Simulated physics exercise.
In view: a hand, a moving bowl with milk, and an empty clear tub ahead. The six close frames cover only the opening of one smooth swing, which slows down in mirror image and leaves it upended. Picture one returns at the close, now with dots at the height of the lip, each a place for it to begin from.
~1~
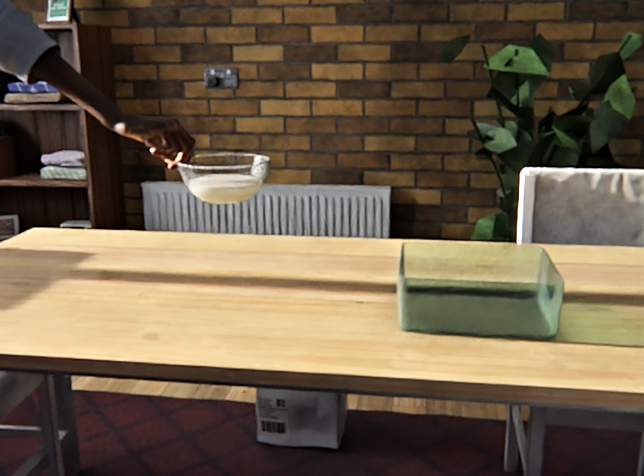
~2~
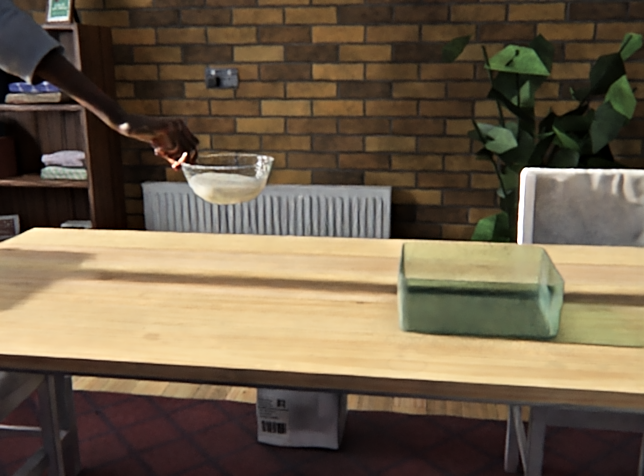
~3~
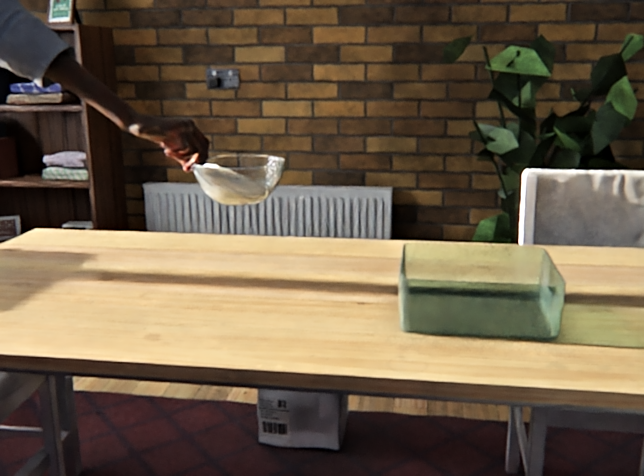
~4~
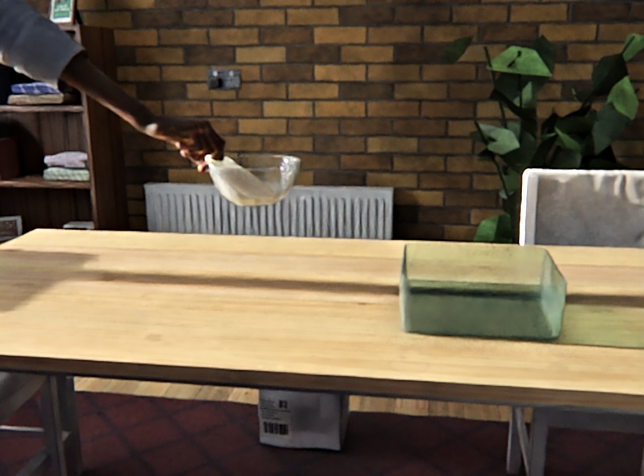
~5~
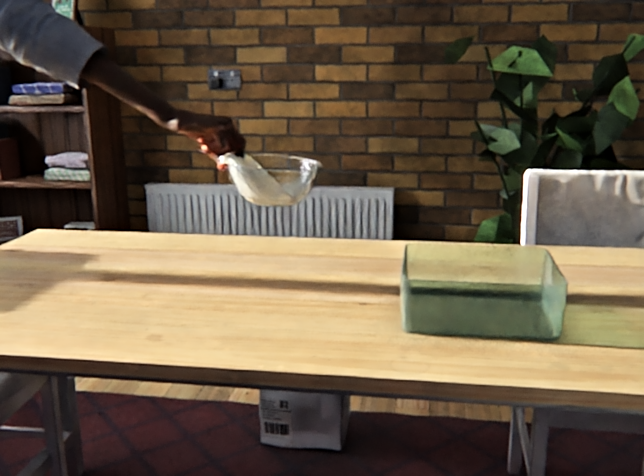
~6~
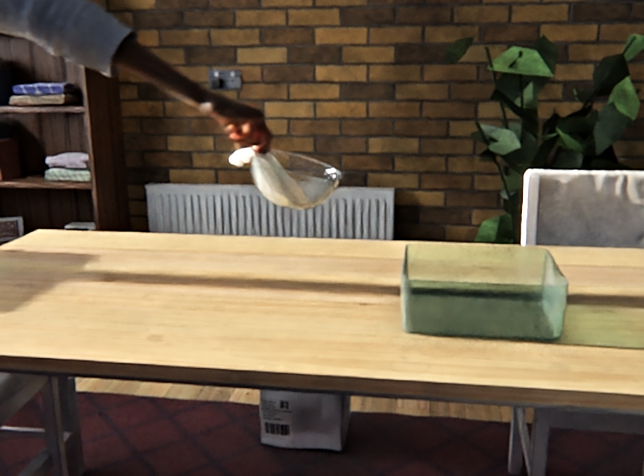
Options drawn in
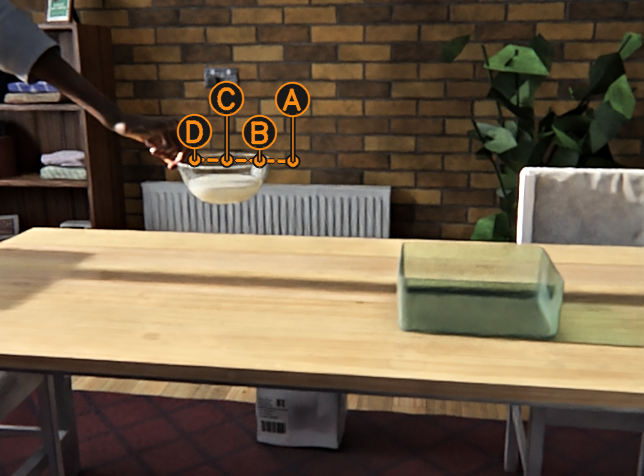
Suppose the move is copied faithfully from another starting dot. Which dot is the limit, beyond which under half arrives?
I would pick dot A.
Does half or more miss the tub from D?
Yes, it does.
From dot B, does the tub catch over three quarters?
No, less.
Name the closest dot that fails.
That would be B.
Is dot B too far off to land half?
Yes, it does.
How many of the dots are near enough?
One of them.
On the marked copy, A at (292, 161); B at (259, 160); C at (226, 160); D at (194, 159).
With A, about 68 % lands in the tub, 23 % falls short and 9 % goes beside or beyond.
With B, about 36 % lands in the tub, 58 % falls short and 6 % goes beside or beyond.
With C, about 6 % lands in the tub, 91 % falls short and 3 % goes beside or beyond.
With D, about 0 % lands in the tub, 99 % falls short.
